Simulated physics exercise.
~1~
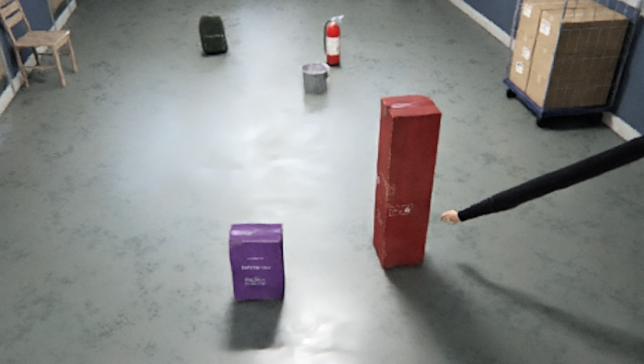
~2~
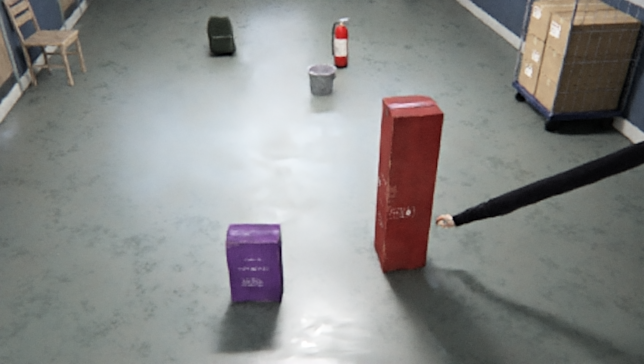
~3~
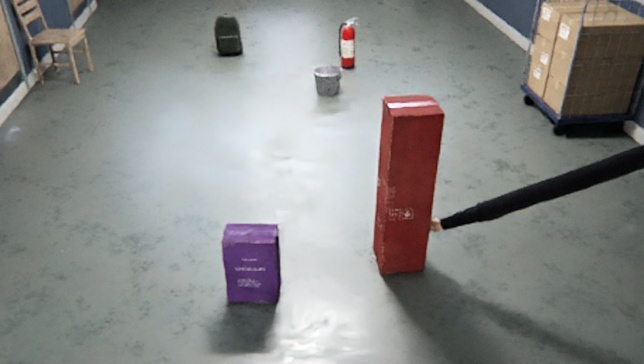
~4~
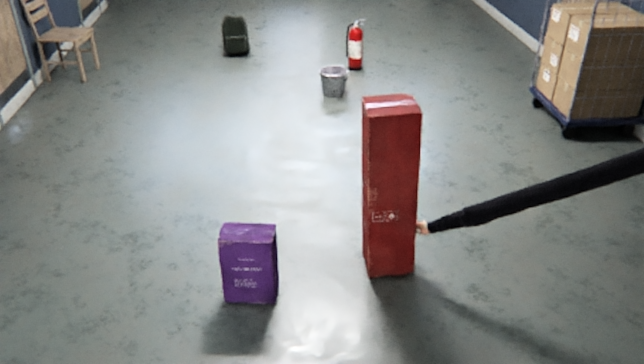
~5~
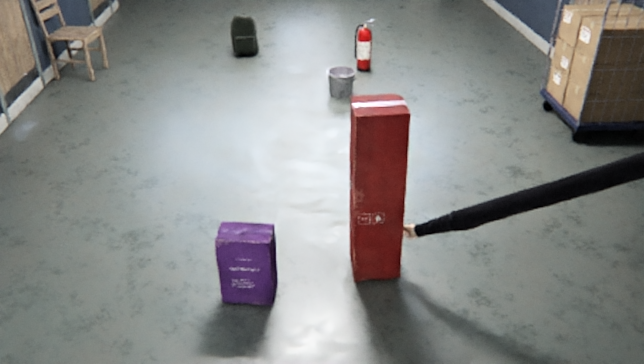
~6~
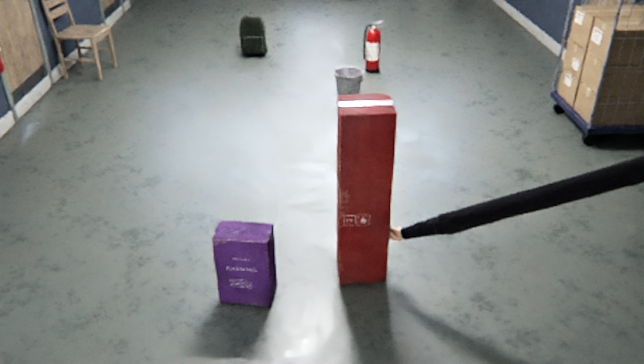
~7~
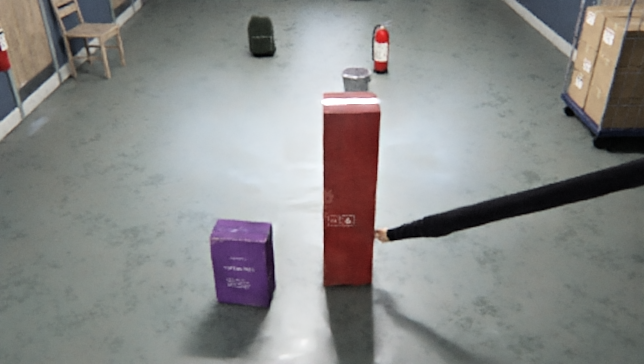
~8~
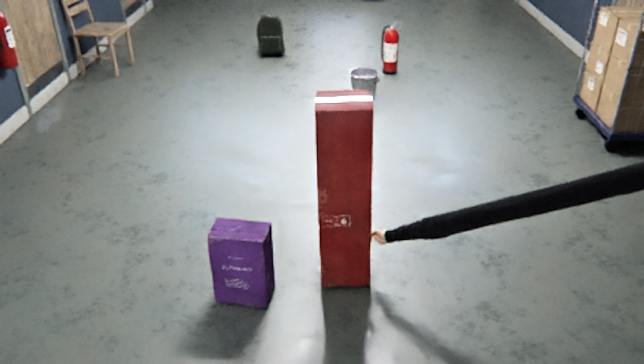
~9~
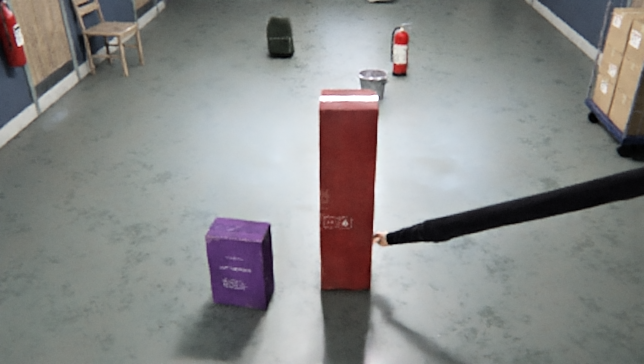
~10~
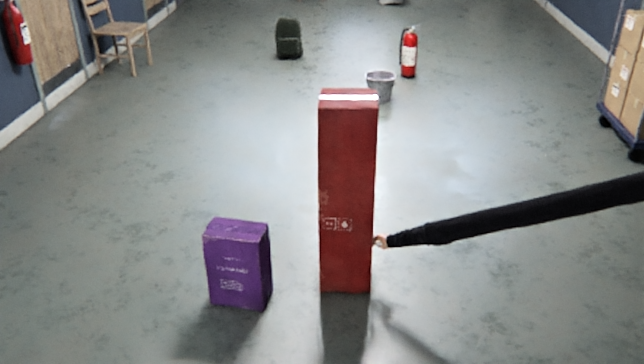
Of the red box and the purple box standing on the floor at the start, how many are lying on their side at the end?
None of them are. The red box was slid to the left but stayed upright, and the purple box stayed standing in its place.
